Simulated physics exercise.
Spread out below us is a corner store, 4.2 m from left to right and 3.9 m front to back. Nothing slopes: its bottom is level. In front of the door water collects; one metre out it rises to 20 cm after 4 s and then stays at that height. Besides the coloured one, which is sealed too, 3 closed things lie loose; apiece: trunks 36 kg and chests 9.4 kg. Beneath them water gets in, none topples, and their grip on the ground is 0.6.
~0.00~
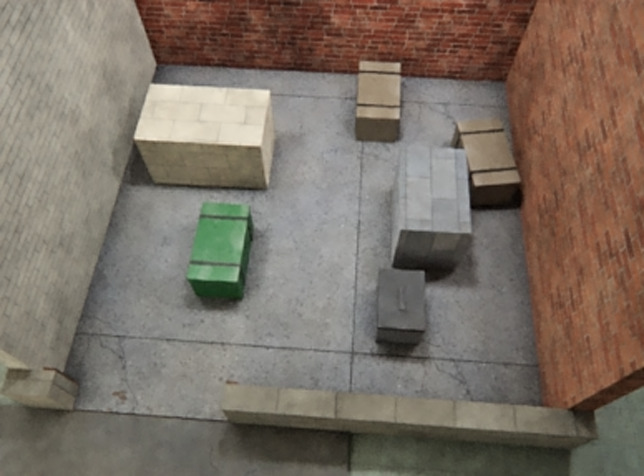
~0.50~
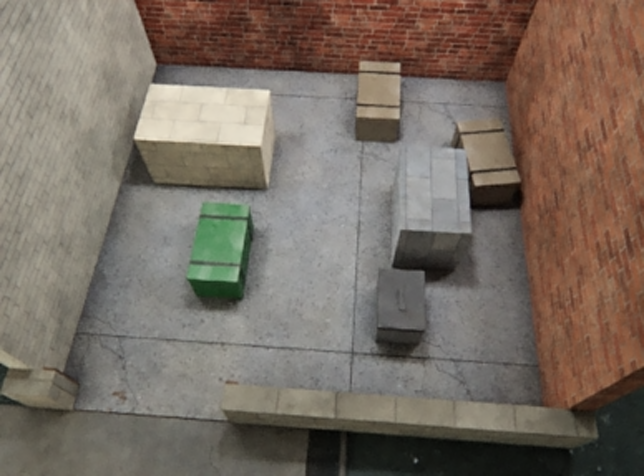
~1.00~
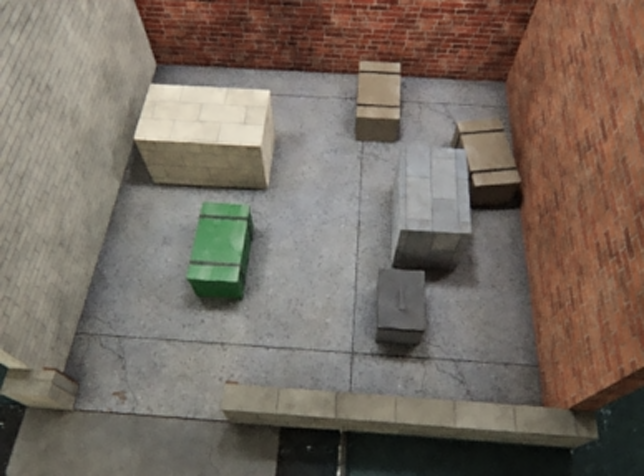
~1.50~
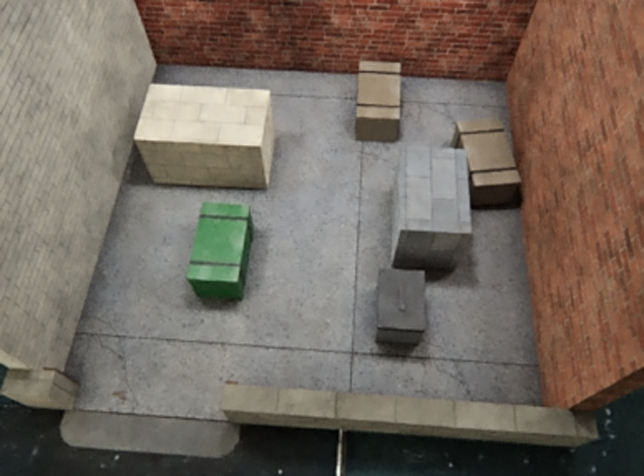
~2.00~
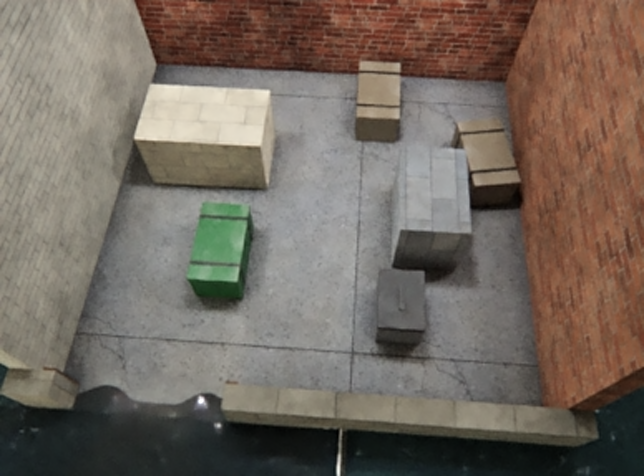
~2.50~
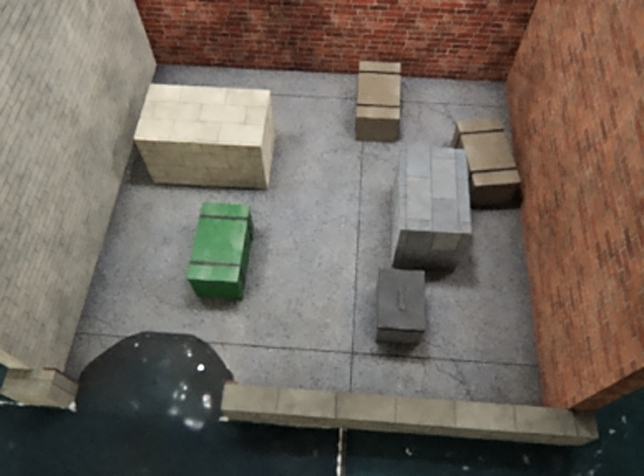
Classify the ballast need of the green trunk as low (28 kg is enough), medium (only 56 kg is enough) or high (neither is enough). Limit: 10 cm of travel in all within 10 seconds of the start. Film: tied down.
Medium.
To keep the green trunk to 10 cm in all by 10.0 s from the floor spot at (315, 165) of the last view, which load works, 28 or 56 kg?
Note: Heavier only OK.
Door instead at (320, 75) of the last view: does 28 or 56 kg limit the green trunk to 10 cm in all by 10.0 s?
Short version: The light mass is sufficient.
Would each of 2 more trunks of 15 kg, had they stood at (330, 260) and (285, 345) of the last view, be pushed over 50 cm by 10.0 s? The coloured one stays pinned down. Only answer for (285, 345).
Answer: It goes farther than that.
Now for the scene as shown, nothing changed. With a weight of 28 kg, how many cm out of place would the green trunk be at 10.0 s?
Roughly 140 cm.
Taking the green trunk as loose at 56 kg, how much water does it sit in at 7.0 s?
About 8 cm.
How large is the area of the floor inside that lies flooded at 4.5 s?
Flooded: Near 4.5 m2.
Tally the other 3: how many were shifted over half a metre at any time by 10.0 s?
By my tally, 1.
After 3.5 s the green trunk would be 0 cm from its start with 28 kg and 0 cm from its start with 56 kg; 3 cm of water round it then.
After 4.5 s the green trunk would be 0 cm from its start with 28 kg and 0 cm from its start with 56 kg; 5 cm of water round it then.
After 7.0 s the green trunk would be 59 cm from its start with 28 kg and 0 cm from its start with 56 kg; 8 cm of water round it then.
After 10.0 s the green trunk would be 143 cm from its start with 28 kg and 0 cm from its start with 56 kg; 11 cm of water round it then.
